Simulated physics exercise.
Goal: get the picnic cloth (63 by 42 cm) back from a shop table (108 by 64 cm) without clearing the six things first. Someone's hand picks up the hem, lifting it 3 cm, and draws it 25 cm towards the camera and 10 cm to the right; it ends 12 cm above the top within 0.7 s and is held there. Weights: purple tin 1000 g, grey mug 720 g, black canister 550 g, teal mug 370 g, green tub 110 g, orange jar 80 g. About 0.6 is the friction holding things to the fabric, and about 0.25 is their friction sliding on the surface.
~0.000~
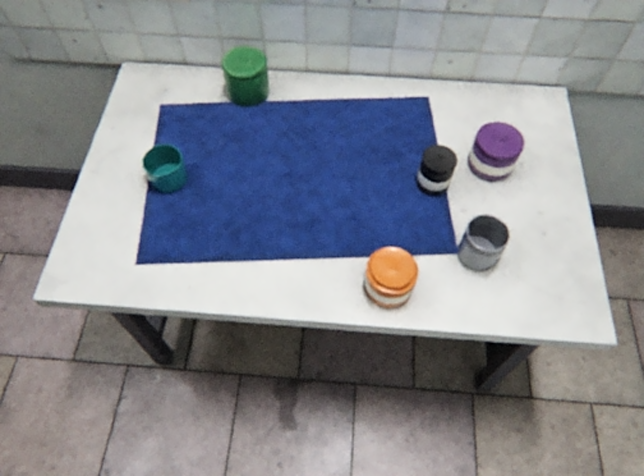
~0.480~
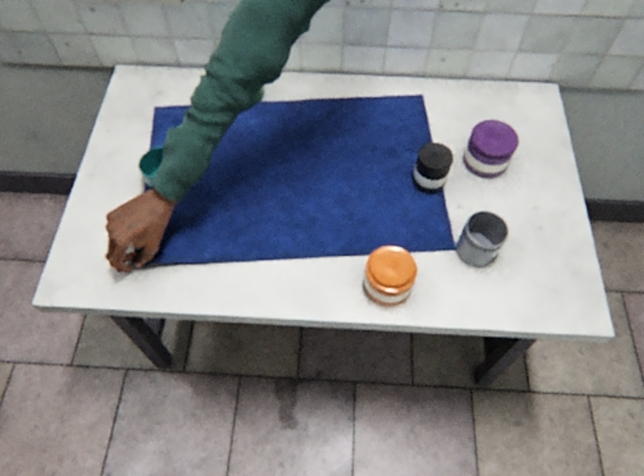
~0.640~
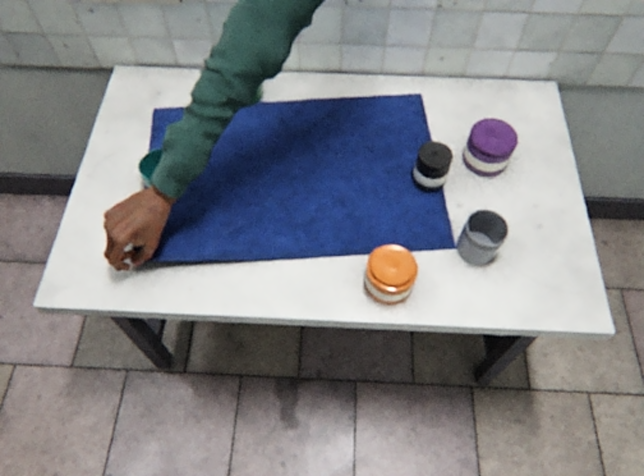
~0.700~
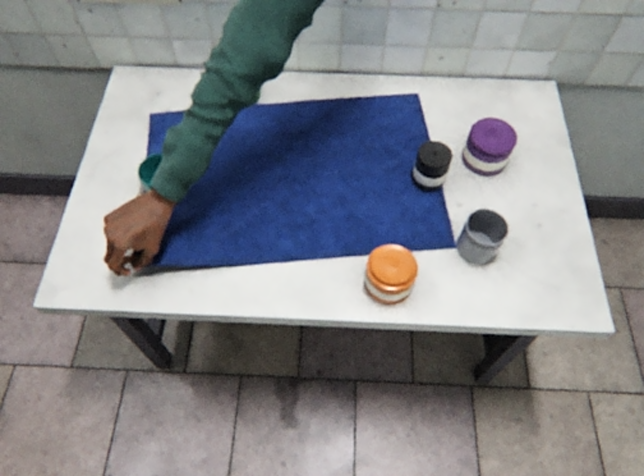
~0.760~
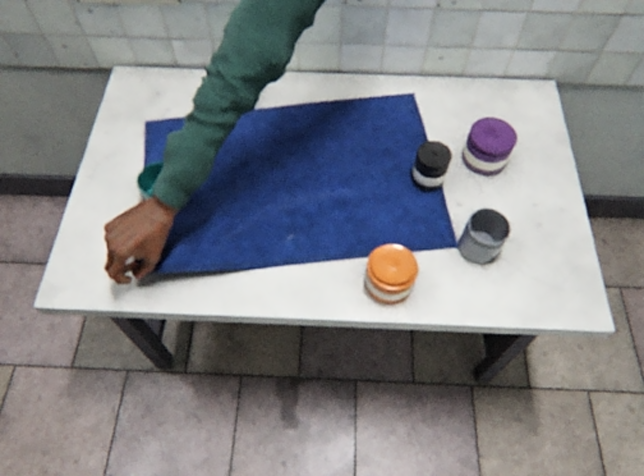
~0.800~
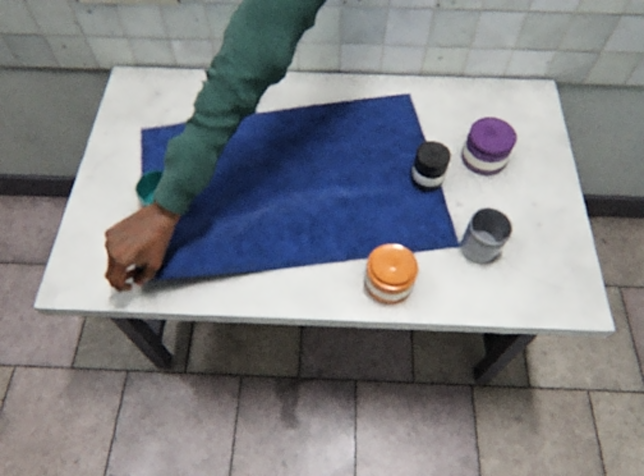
The video shows a white table with a blue cloth, jars and cups on and around it; a green-sleeved arm reaches in, grips the cloth's near left corner and pulls it slightly towards the camera, turning the cloth a little.
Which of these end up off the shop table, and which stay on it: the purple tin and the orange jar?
In the end the purple tin never comes down, the orange jar never comes down.
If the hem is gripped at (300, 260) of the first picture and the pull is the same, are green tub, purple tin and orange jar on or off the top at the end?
Green tub is left on top, purple tin is left on top, orange jar is lost.
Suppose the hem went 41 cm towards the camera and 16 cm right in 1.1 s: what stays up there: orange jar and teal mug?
Then orange jar holds on and teal mug is lost over the edge.
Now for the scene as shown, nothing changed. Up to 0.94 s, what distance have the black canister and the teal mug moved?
Roughly black canister 2 cm and teal mug 15 cm.
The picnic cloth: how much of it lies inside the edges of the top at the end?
Roughly 60%.
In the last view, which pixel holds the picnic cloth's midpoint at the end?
I'd say it sits around (288, 298) in the last picture.
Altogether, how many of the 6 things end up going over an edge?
My count is 1.
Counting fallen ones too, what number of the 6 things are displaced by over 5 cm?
I count 2.
By 0.9 s, 100 % of the picnic cloth is still over the top; teal mug 14 cm off its start, grey mug 2 cm off its start, black canister 1 cm off its start.
By 1.1 s, 95 % of the picnic cloth is still over the top; teal mug 23 cm off its start, black canister 4 cm off its start, grey mug 2 cm off its start.
By 1.2 s, 85 % of the picnic cloth is still over the top; teal mug 31 cm off its start at (135, 308), black canister 8 cm off its start at (403, 169), grey mug 2 cm off its start at (495, 225).
By 1.3 s, 75 % of the picnic cloth is still over the top; teal mug 38 cm off its start, black canister 9 cm off its start, grey mug 2 cm off its start.
By 2.9 s, 60 % of the picnic cloth is still over the top; orange jar 1 cm off its start at (394, 266), purple tin 0 cm off its start at (494, 134), teal mug over the edge, black canister 12 cm off its start at (384, 178).
